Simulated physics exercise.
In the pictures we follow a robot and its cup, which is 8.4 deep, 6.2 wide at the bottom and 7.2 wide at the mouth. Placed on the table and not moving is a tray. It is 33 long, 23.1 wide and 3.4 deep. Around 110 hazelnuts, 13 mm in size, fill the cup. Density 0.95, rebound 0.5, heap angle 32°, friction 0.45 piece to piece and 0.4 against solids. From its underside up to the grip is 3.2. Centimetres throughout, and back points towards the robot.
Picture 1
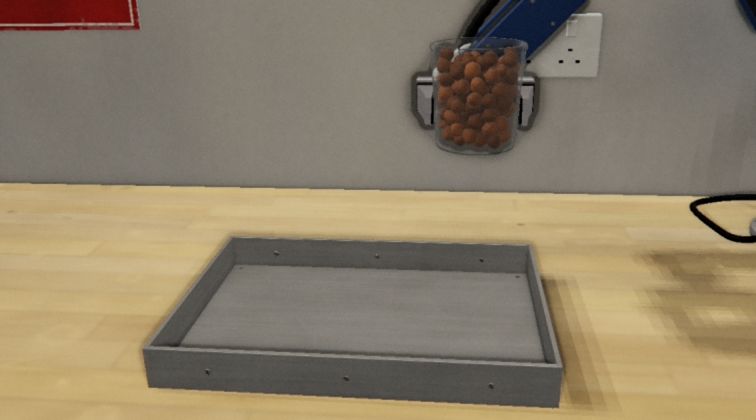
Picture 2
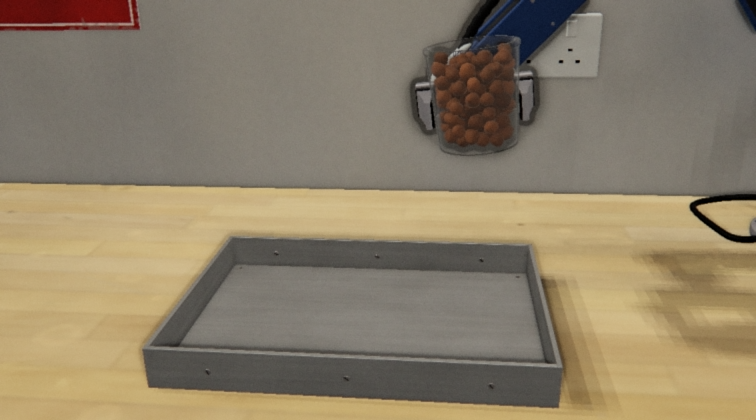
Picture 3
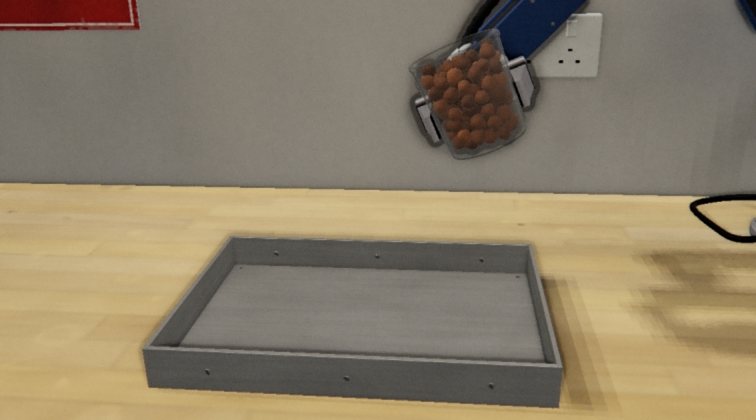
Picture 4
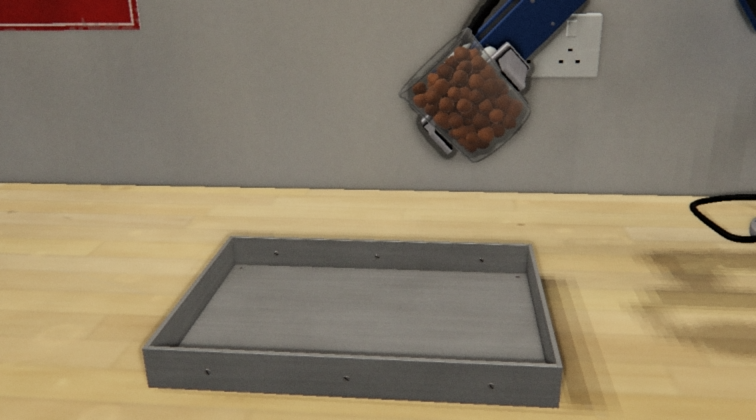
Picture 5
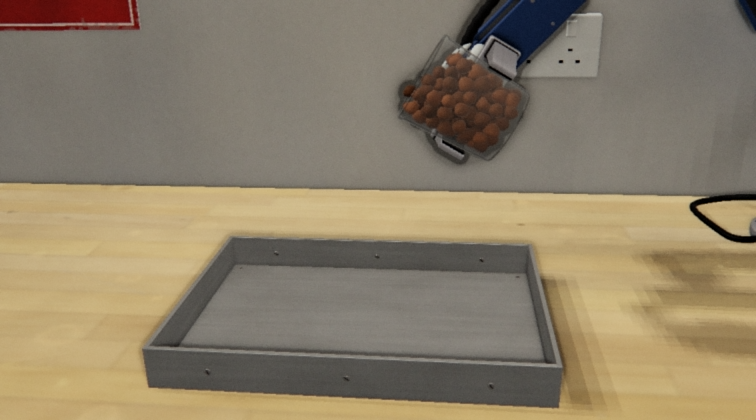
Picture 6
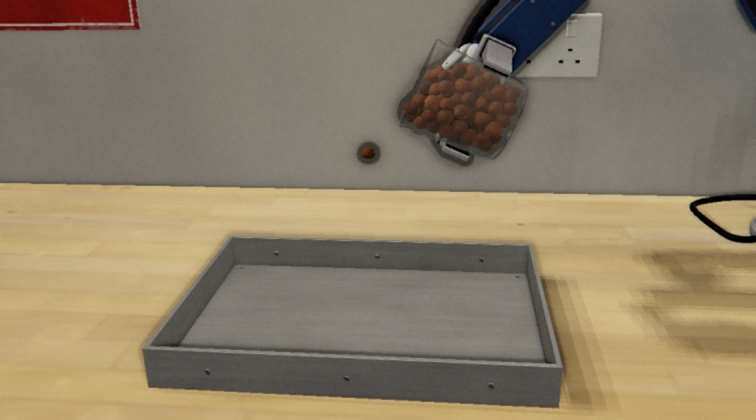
In the video, a blue robot arm holds a clear cup full of brown hazelnuts above a gray tray on a wooden table and tilts it steadily to the left, until a single nut leaves the cup and drops through the air.
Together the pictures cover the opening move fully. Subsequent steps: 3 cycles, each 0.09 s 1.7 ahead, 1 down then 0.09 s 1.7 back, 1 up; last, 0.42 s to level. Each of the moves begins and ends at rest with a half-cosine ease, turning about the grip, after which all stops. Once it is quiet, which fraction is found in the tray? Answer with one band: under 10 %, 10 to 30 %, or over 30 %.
10 to 30 %.
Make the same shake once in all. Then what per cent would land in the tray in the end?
My guess is near 5 per cent.
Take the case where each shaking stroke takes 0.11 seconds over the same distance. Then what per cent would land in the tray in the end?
The share would be near 5 %.
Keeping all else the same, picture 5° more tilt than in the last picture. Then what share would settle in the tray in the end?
It would be near 25 per cent.
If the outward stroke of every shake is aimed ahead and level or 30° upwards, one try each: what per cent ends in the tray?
You'd get some 30 per cent with the first setting and some 40 per cent with the second.
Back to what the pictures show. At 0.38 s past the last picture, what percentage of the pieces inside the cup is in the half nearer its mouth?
About 45 per cent.
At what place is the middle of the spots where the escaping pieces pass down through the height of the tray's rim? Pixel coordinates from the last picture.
Their middle sits near (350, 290).
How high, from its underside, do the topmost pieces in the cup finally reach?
8.0 cm.
Then, 0.38 s after the last picture, tilted 66° forward, highest piece 24 above the table; 106 in the cup, 3 in the tray, 4 in flight or on a rim.
Then, 0.77 s after the last picture, tilted 29° forward, highest piece 25 above the table; 97 in the cup, 14 in the tray, 2 in flight or on a rim.
Then, 1.16 s after the last picture, level, highest piece 26 above the table; 97 in the cup, 16 in the tray.
Then, 2.21 s after the last picture, level, highest piece 26 above the table; 97 in the cup, 16 in the tray.
Final count, 97 in the cup, 16 in the tray. That is 14 % in the tray.
